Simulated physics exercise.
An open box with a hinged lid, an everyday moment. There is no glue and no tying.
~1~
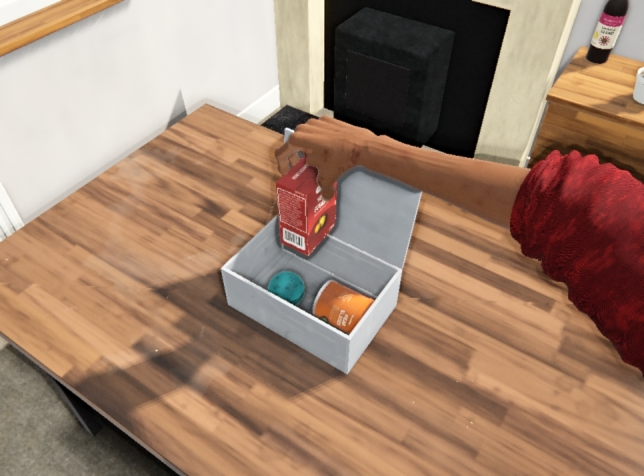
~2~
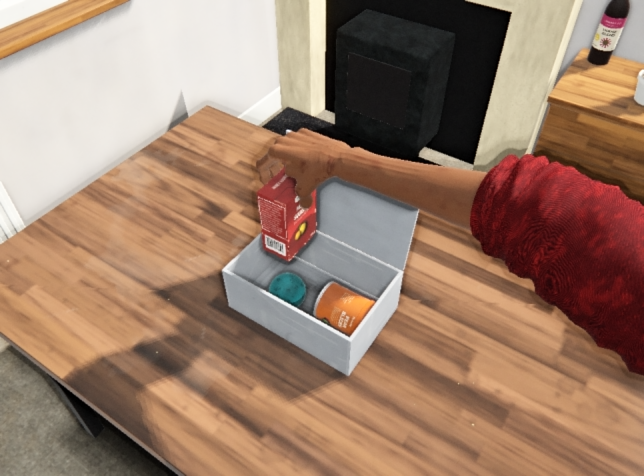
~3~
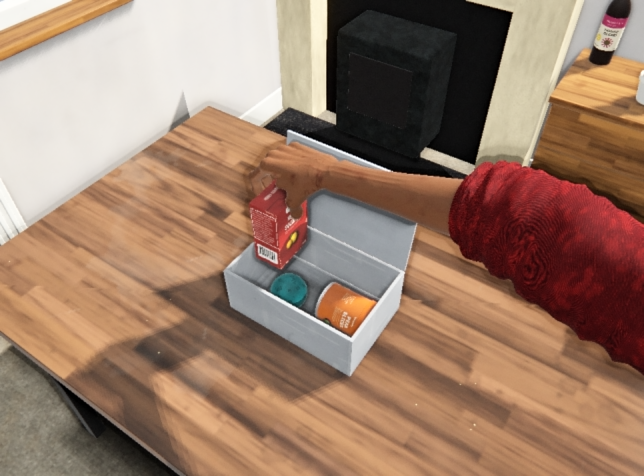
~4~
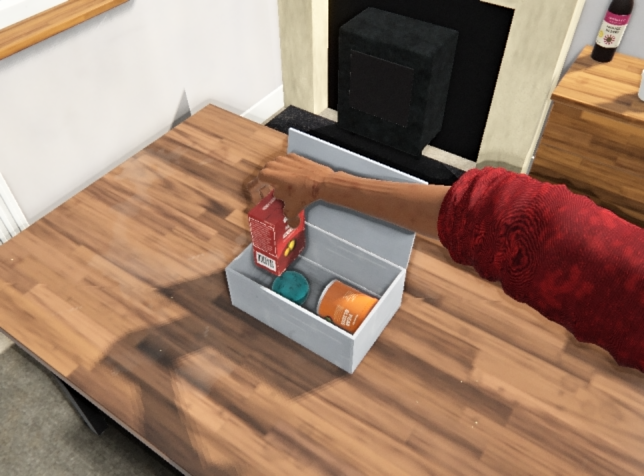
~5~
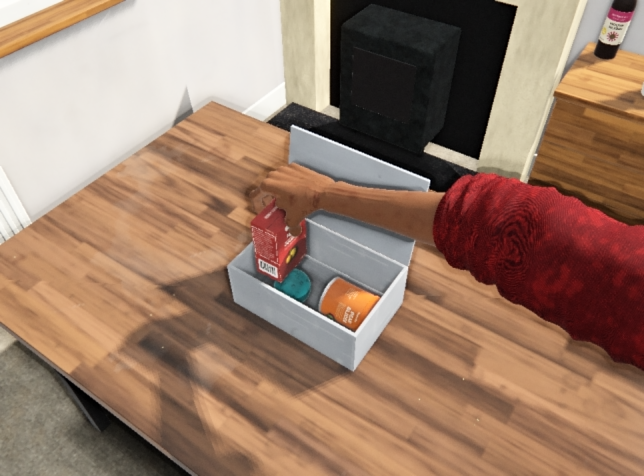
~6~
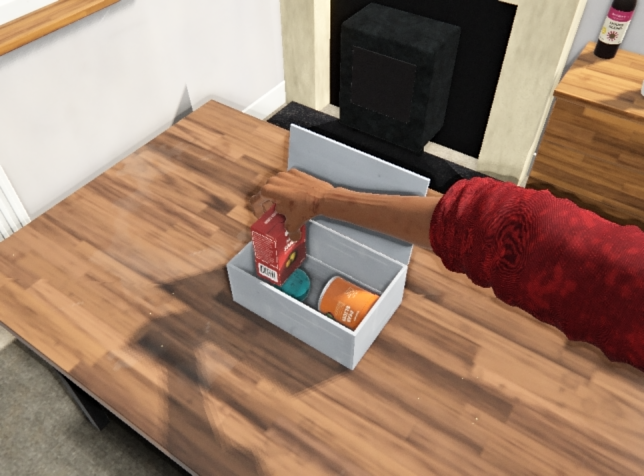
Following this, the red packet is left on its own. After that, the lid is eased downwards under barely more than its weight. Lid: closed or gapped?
Gapped.
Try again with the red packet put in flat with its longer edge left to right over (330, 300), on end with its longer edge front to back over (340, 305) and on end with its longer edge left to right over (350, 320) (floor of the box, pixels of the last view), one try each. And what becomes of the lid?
Trial 1: Lid fully lowered. Trial 2: Lid propped open. Trial 3: Lid propped open.
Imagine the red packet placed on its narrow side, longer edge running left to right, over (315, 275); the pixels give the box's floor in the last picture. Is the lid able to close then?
Well, in that case it fits down fine.
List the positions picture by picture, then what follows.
The first frame shows on its way; red packet (308, 205).
The second frame shows on its way; red packet (288, 213).
The third frame shows on its way; red packet (280, 223).
The fourth frame shows on its way; red packet (279, 231).
The fifth frame shows on its way; red packet (280, 239).
The sixth frame shows in place under the hand; red packet (280, 243).
Then, 0.40 s on from there, red packet turned 44° from how it was put near (273, 253); turquoise ball shifted a little.
Then, 1.30 s on from there, lid 78° above the rim; red packet turned 44° from how it was put near (273, 254); turquoise ball shifted a little.
Then, 1.70 s on from there, lid 51° above the rim; red packet turned 44° from how it was put near (273, 254); turquoise ball shifted a little.
Then, 2.80 s on from there, lid 38° above the rim; red packet turned 47° from how it was put near (271, 259); turquoise ball shifted about its own width; orange tin shifted a little.
In the end, lid 37° above the rim; toppled in the box, red packet; moved from the start, turquoise ball; orange tin unmoved. At the end, from the last picture's camera, red packet near (272, 260).
